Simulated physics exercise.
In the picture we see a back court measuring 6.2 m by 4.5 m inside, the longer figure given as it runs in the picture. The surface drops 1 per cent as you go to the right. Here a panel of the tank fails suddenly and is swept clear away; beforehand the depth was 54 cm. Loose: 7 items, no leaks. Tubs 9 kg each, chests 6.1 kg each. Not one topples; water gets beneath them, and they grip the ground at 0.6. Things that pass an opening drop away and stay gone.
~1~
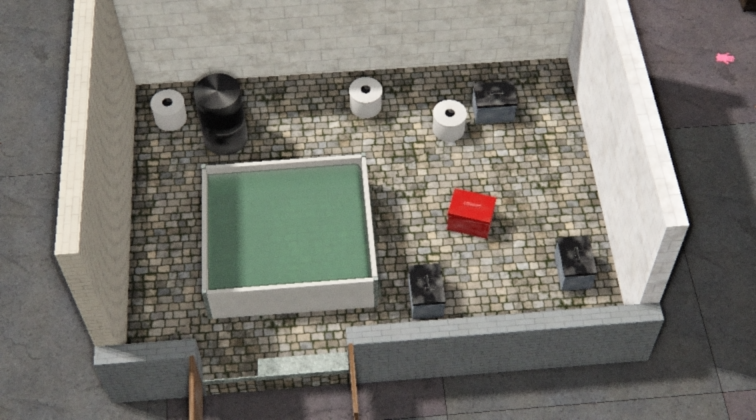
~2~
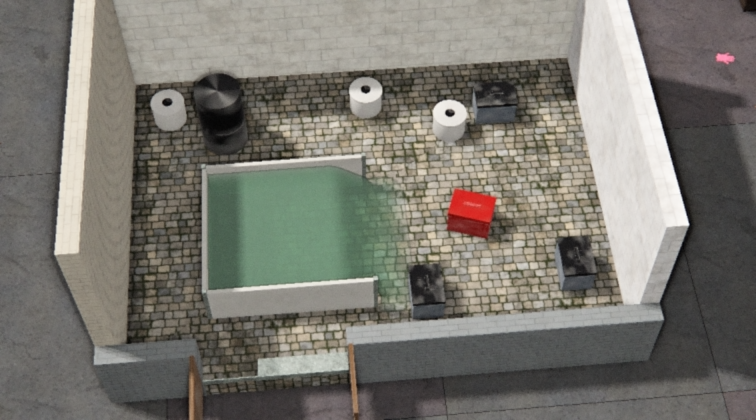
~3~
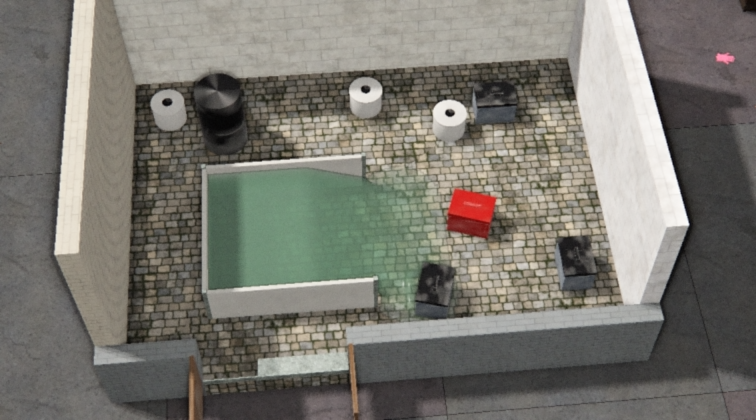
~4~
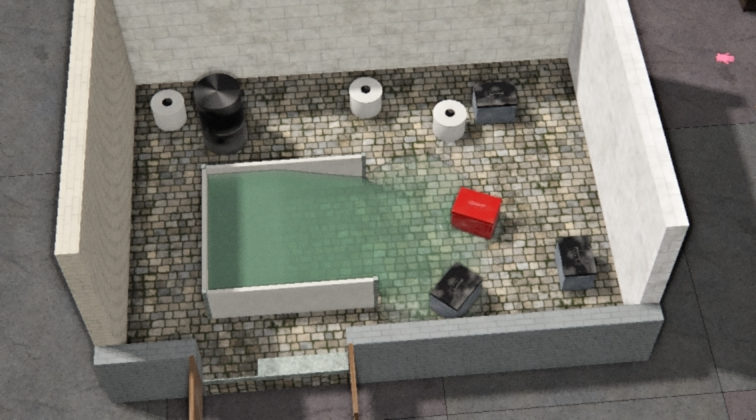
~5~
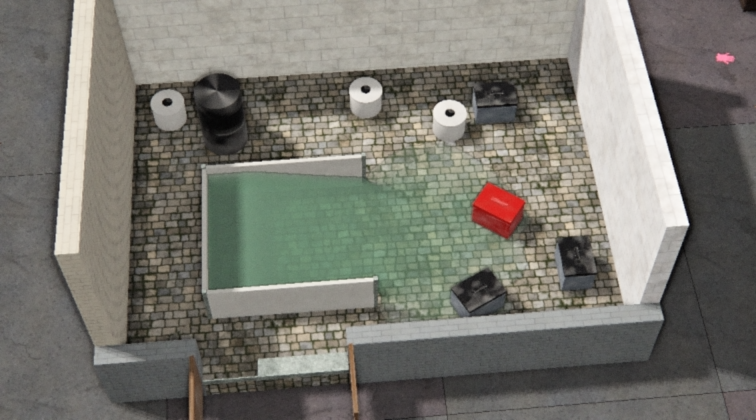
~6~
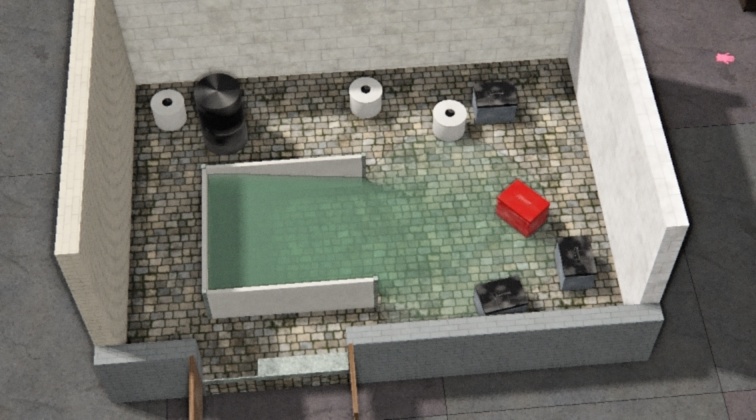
The clip opens on a walled, stone-paved court where a white-sided tank of green water stands among dark and white objects and a red chest. The tank's right side disappears and water spreads rightward across the paving, shifting and turning the nearest dark chest, then pushing the red chest to the right.
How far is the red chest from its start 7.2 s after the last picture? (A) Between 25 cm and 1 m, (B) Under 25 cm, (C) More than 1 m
The answer is C.
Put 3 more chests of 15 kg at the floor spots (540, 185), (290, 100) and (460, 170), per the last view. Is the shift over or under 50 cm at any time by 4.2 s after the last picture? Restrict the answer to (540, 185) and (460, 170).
Order kept: Exceeds it, exceeds it.
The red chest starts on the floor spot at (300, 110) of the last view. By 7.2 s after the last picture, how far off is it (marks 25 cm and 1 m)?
I'd say it lands far off.
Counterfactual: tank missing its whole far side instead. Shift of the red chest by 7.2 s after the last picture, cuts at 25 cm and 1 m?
The red chest drifts a modest way.
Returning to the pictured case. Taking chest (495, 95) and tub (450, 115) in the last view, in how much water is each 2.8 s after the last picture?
Some 11 cm at the first, some 6 cm at the second.
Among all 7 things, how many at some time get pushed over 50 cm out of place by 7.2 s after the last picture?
Tally: 7.
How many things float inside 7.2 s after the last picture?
6.
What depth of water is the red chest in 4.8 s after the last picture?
I'd put it at about 17 cm.
Then, 0.9 s after the last picture the red chest is near (589, 169), 1.6 m from its start, afloat; 0 of 7 are out; 3 afloat.
Then, 2.8 s after the last picture the red chest is near (554, 75), 2.3 m from its start, afloat; 0 of 7 are out; 5 afloat.
Then, 4.8 s after the last picture the red chest is near (497, 52), 2.5 m from its start, afloat; 0 of 7 are out; 4 afloat.
Then, 7.2 s after the last picture the red chest is near (444, 64), 2.3 m from its start, afloat; 0 of 7 are out; 6 afloat.
